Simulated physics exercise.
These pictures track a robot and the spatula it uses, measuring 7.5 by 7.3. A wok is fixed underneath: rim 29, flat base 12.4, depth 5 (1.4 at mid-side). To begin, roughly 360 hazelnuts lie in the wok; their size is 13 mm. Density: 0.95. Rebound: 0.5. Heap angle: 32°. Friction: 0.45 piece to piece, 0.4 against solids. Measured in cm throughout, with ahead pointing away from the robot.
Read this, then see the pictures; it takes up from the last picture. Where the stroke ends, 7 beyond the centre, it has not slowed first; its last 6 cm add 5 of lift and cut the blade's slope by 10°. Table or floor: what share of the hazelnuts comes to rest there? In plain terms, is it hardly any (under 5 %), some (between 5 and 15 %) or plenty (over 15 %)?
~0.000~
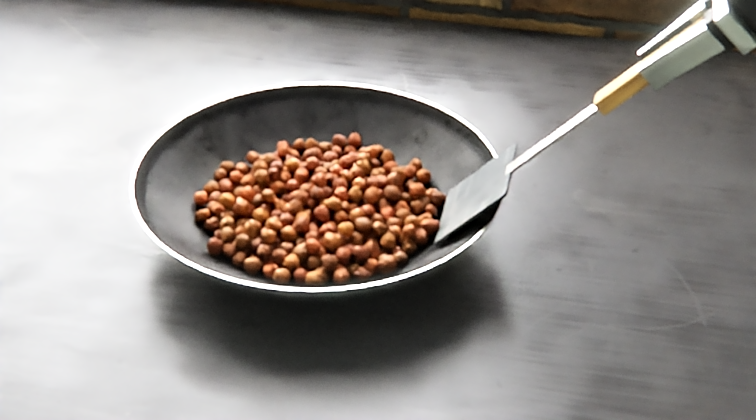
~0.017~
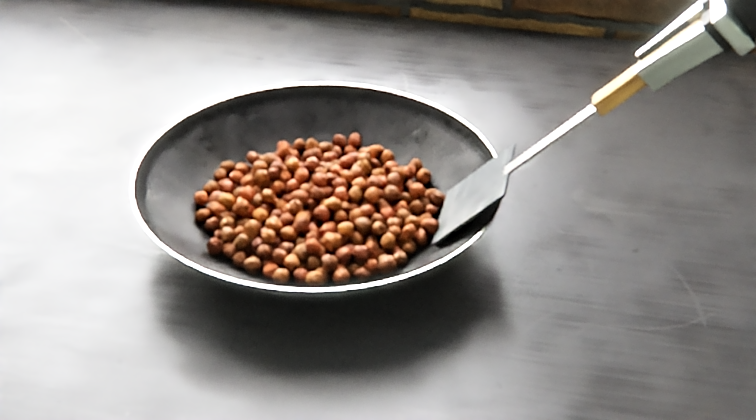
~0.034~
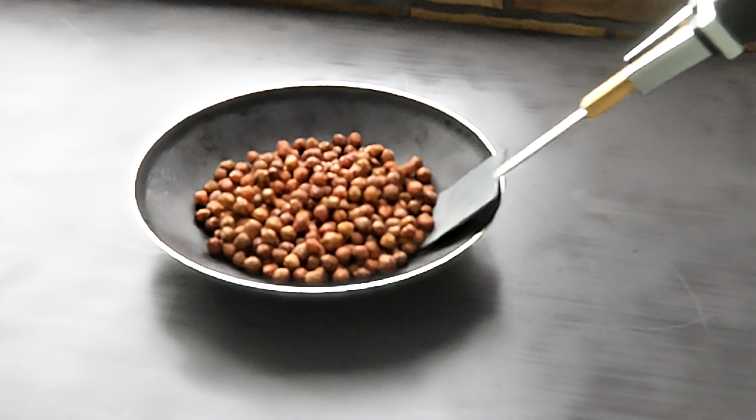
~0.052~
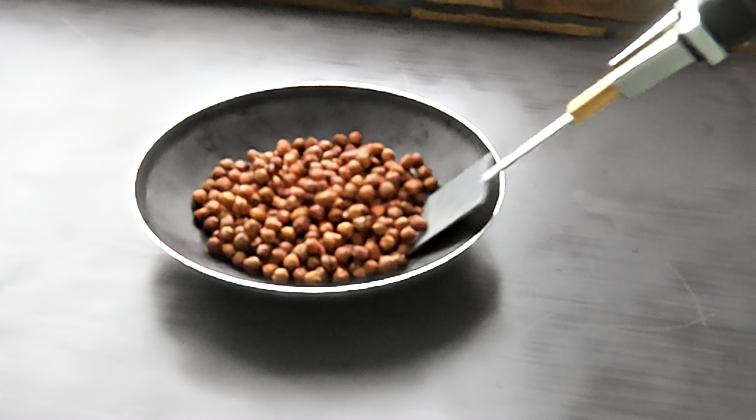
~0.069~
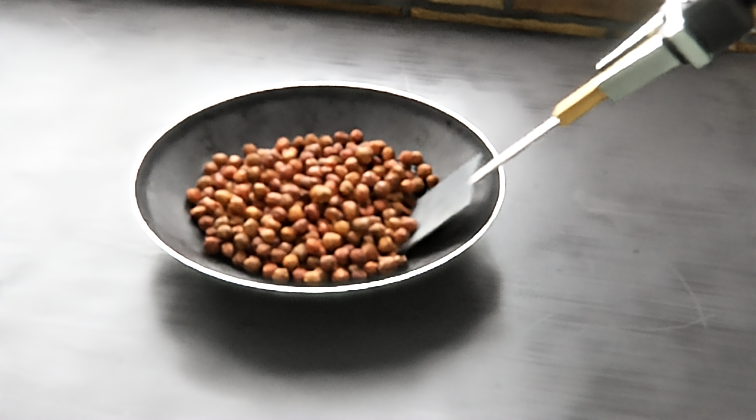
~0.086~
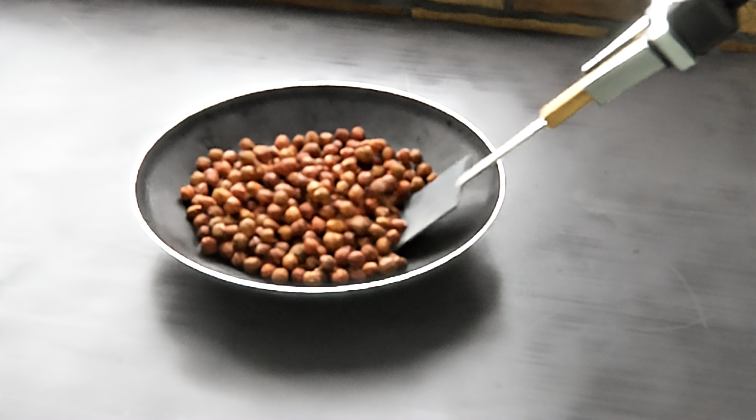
Hardly any - under 5 %.
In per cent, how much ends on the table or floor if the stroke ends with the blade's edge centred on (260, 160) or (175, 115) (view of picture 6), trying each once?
Try 1: Approx. 0 %; try 2: Approx. 25 %.
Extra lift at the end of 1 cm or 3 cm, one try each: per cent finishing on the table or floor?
I'd put it near 0 in a hundred, then near 0 in a hundred.
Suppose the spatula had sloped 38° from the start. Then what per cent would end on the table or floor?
Some 0 in a hundred.
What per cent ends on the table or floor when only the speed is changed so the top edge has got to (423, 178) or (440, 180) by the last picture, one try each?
Roughly 10 per cent, then roughly 10 per cent.
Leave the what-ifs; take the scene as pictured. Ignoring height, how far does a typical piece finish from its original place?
Roughly 4 cm.
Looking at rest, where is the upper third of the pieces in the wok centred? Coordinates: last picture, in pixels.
Roughly at (211, 174).
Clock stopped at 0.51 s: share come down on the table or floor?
Fraction noted: Close to 2 per cent.
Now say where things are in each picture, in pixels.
In the first frame, spatula top edge at (512, 168), sloping 47°; upper third of the load around (314, 196), from x 200 to 440, top at y 140; 360 in the wok.
In the second frame, spatula top edge at (510, 169), sloping 47°; upper third of the load around (314, 196), from x 200 to 440, top at y 140.
In the third frame, spatula top edge at (501, 172), sloping 47°; upper third of the load around (314, 196), from x 200 to 430, top at y 140.
In the fourth frame, spatula top edge at (488, 176), sloping 47°; upper third of the load around (313, 195), from x 200 to 430, top at y 140.
In the fifth frame, spatula top edge at (476, 179), sloping 47°; upper third of the load around (309, 191), from x 195 to 435, top at y 135.
In the sixth frame, spatula top edge at (463, 180), sloping 47°; upper third of the load around (297, 189), from x 190 to 435, top at y 135; 360 in the wok.
By 0.17 s, sloping 47°, highest piece 5 above the table; 360 in the wok.
By 0.26 s, sloping 43°, highest piece 6 above the table; 360 in the wok.
By 0.51 s, sloping 37°, highest piece 7 above the table; 351 in the wok, 4 on the table or floor, 5 on the blade or in flight.
By 1.56 s, sloping 37°, highest piece 6 above the table; 351 in the wok, 9 on the table or floor.
Final count, 351 in the wok, 9 on the table or floor. That is 2 % on the table or floor.
